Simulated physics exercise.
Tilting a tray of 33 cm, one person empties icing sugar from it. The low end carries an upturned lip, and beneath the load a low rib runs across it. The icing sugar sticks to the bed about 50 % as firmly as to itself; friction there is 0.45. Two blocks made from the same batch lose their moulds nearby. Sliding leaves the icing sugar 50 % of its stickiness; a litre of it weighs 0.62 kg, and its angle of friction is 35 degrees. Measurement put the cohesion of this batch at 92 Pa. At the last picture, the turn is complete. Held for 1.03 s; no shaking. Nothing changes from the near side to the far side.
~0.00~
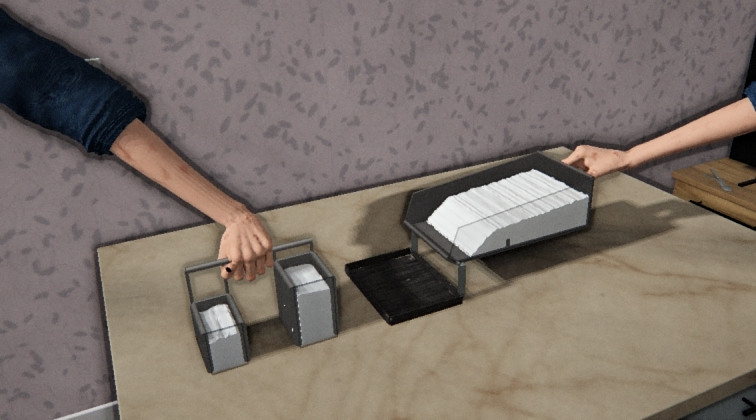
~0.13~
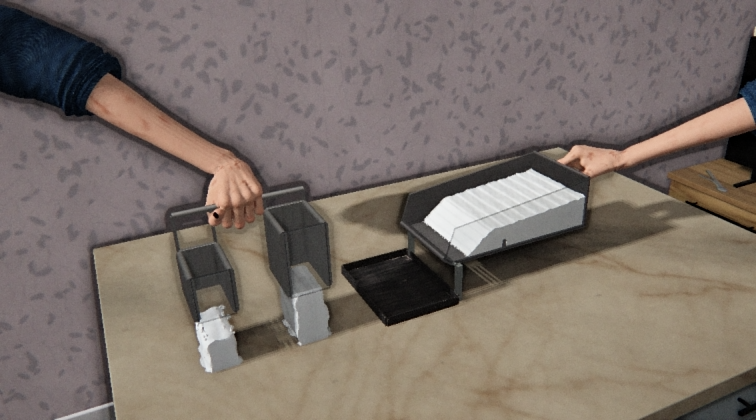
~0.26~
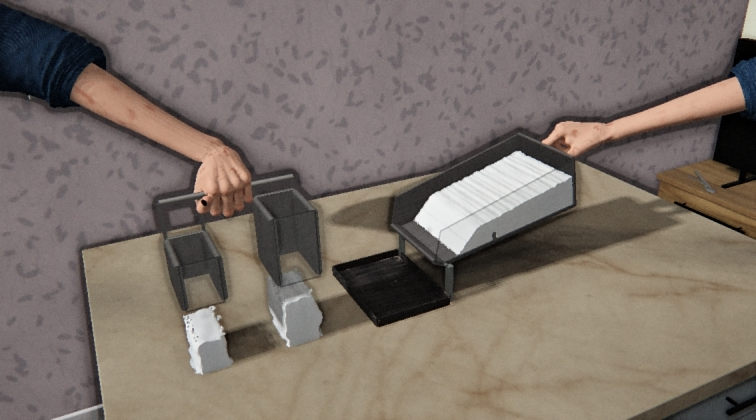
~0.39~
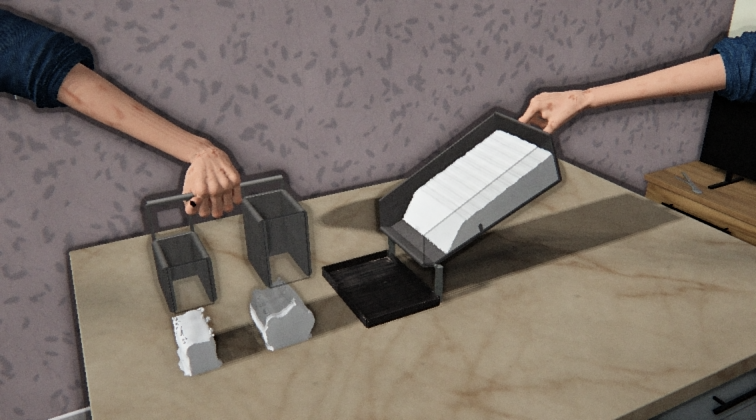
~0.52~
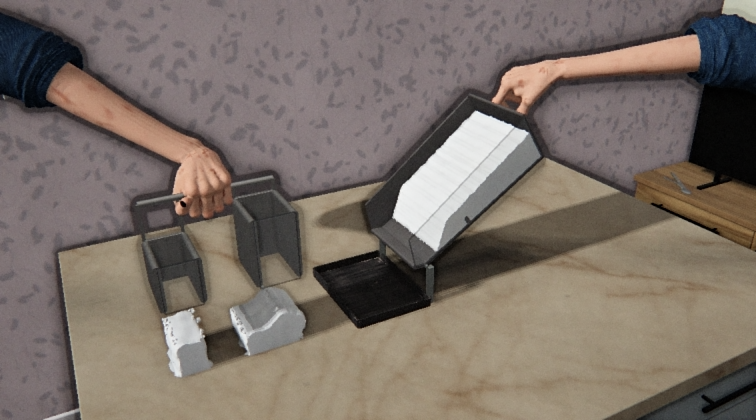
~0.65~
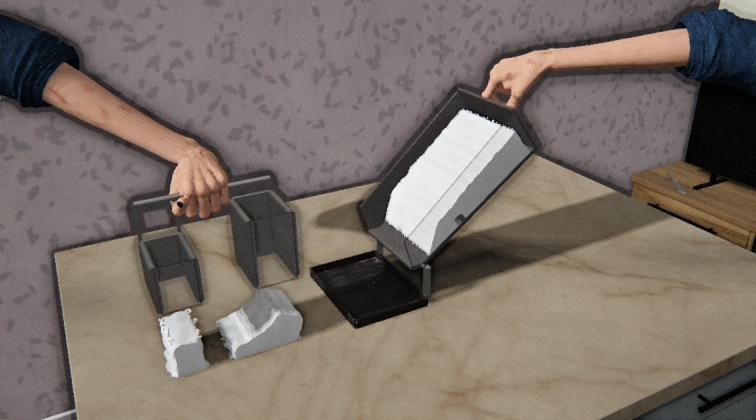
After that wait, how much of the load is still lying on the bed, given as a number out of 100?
About 100 out of 100.
After 0.76 s, the tilt is 37 degrees and 100 % is on the bed.
After 0.89 s, the tilt is 37 degrees and 100 % is on the bed.
After 1.01 s, the tilt is 37 degrees and 100 % is on the bed.
After 1.14 s, the tilt is 37 degrees and 100 % is on the bed.
After 1.65 s, at the end, the tilt is 37 degrees and 100 % is on the bed.
